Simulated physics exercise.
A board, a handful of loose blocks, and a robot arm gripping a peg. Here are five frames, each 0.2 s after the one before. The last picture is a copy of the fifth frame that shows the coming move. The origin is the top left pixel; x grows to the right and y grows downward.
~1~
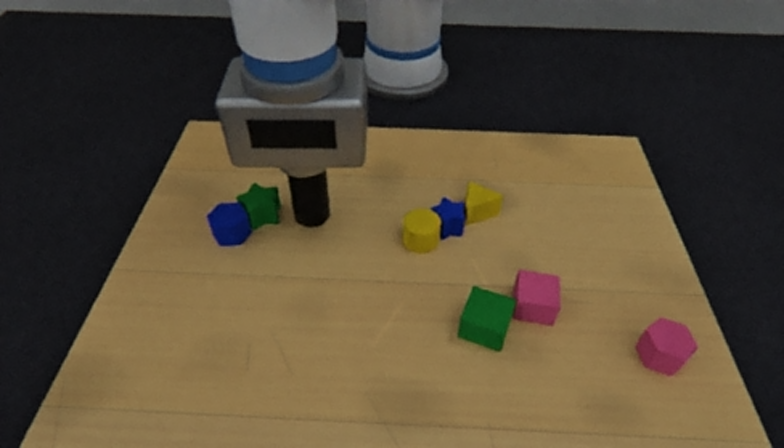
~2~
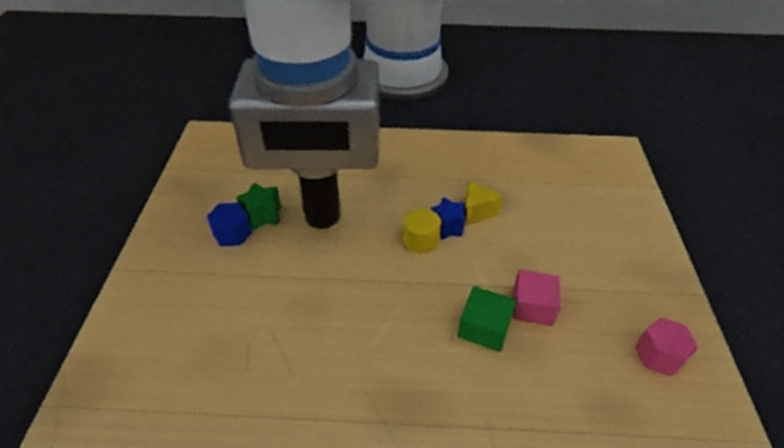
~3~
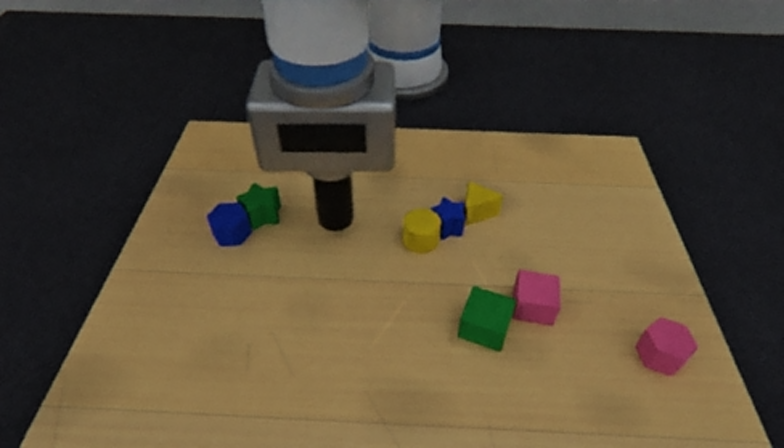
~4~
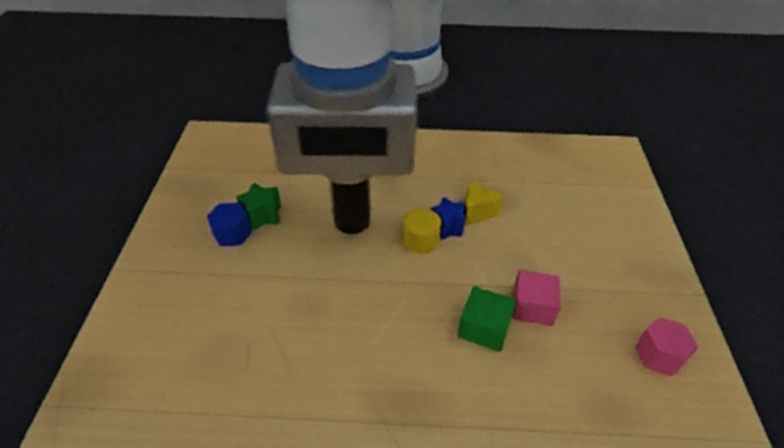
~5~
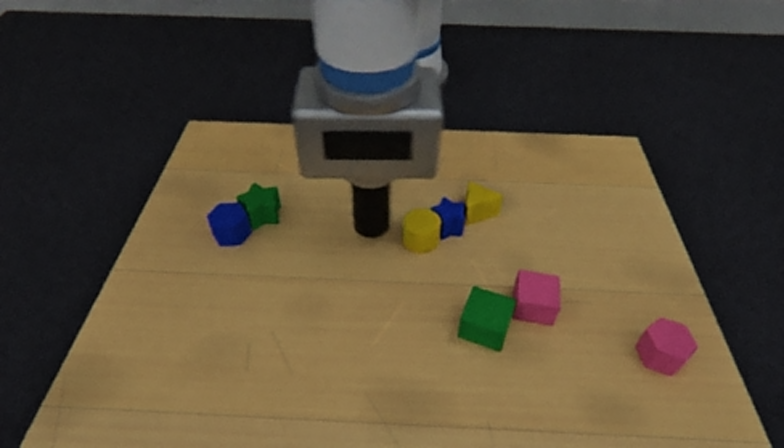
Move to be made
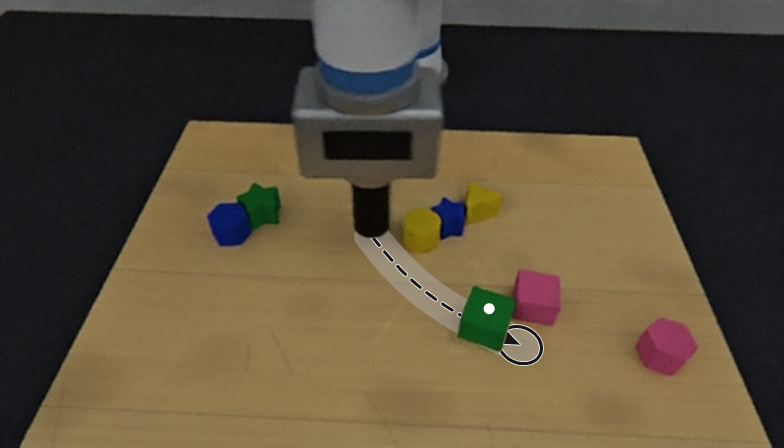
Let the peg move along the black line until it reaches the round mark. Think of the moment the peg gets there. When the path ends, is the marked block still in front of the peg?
The answer is yes.
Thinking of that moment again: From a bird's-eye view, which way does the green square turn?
From above, it looks like the green square goes clockwise.
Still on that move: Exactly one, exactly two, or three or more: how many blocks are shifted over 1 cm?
Going by the path, one block will move.
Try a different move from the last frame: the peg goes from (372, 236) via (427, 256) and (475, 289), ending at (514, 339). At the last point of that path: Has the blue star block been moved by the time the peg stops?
Final answer: Yes.
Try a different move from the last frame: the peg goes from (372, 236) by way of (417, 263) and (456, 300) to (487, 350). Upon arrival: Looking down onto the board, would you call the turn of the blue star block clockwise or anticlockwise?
Viewed from above, counterclockwise.
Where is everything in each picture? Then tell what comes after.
In the first picture, lower end of the peg at (313, 216), tops of blocks, yellow round block at (422, 221), green square at (489, 309), pink square at (539, 288).
In the second picture, peg at (323, 217), blocks as before.
In the third picture, peg at (336, 219), blocks as before.
In the fourth picture, peg at (353, 222), blocks as before.
In the fifth picture, peg at (372, 226), yellow round block at (422, 221), green square at (489, 309), pink square at (539, 288).
The drawn path runs from (372, 236) through (407, 276) and (457, 313) to (520, 345); the dot is on the green square.
The first path, step by step. One third of the way, peg at (408, 266); nothing pushed yet.
Two thirds of the way, peg at (459, 303); green square at (500, 316); pink square at (544, 288), turned 15° anticlockwise.
At the end, peg at (523, 335); yellow round block not moved; green square at (566, 356), turned 25° clockwise; pink square at (544, 288), turned 15° anticlockwise.
